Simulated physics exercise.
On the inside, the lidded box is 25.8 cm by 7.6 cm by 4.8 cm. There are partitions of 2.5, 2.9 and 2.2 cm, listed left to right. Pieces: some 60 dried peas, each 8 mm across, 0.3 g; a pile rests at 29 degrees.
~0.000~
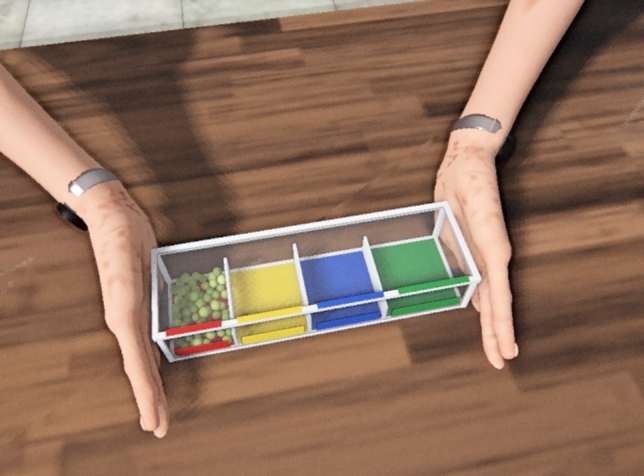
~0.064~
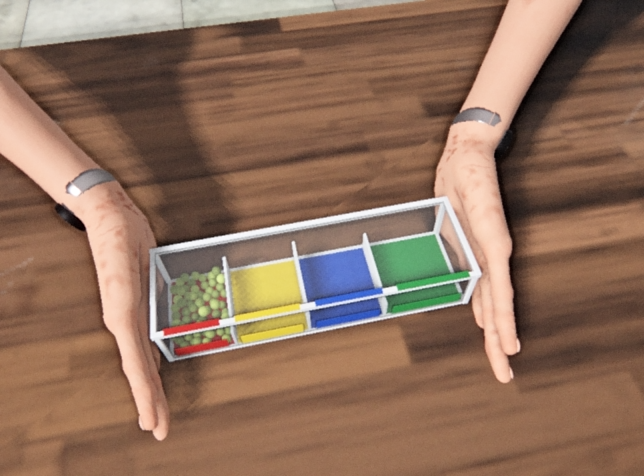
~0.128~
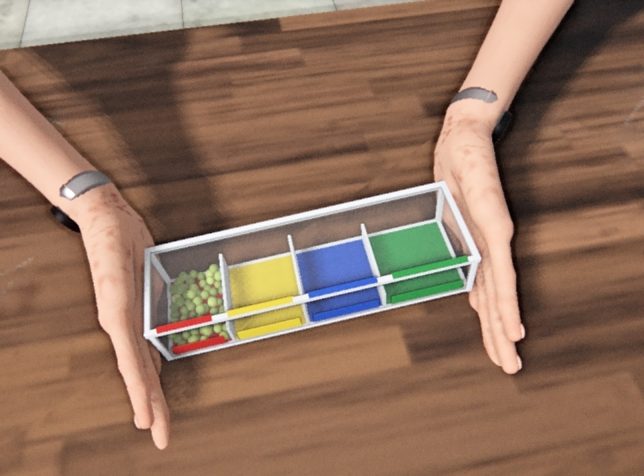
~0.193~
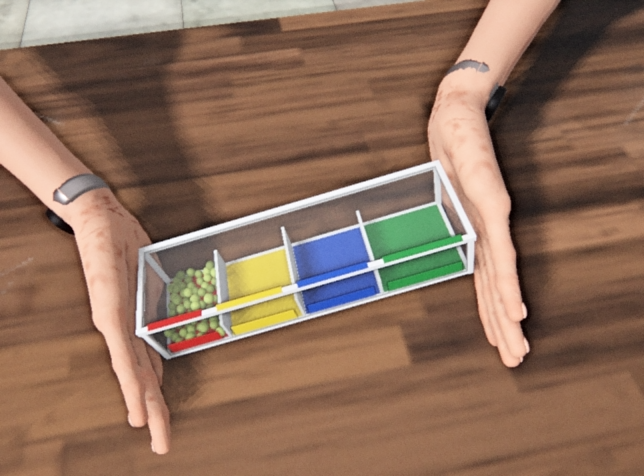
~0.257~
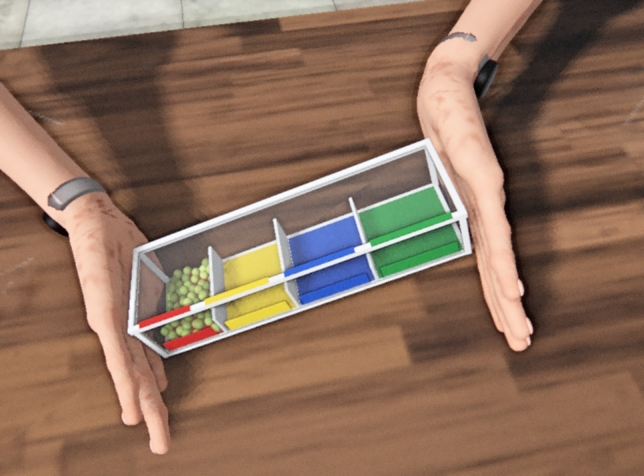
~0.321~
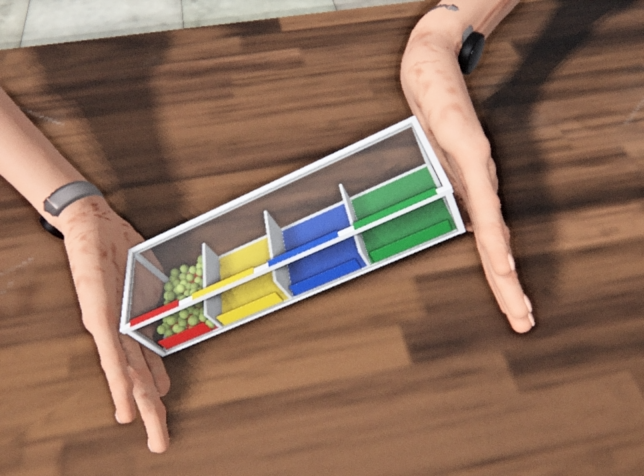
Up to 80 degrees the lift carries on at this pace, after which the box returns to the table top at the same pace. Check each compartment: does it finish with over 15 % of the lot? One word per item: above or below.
In order - red: Above; blue: Below; green: Below; yellow: Below.
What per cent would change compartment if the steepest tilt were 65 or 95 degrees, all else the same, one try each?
First try: Around 0 %; second try: Around 0 %.
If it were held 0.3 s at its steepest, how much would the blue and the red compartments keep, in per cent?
Final amounts, blue 0% and red 100%.
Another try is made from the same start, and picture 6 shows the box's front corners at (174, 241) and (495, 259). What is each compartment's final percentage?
That leaves red with 60 percent, blue with 10, green with 10 and yellow with 25 percent.
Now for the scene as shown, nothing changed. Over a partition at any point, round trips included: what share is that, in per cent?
Close to 0 percent.
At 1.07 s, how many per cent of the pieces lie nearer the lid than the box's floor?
Around 0 in a hundred, give or take.
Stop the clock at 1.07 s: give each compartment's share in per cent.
In per cent: Red 100, blue 0, green 0, yellow 0.
After 1.07 s, tilt 78 degrees; red 100 %.
After 1.57 s, tilt 32 degrees; red 100 %.
After 2.13 s, tilt 0 degrees; red 100 %.
In the end, at 2.4 s, red 100 %, blue 0 %, green 0 %, yellow 0 %.
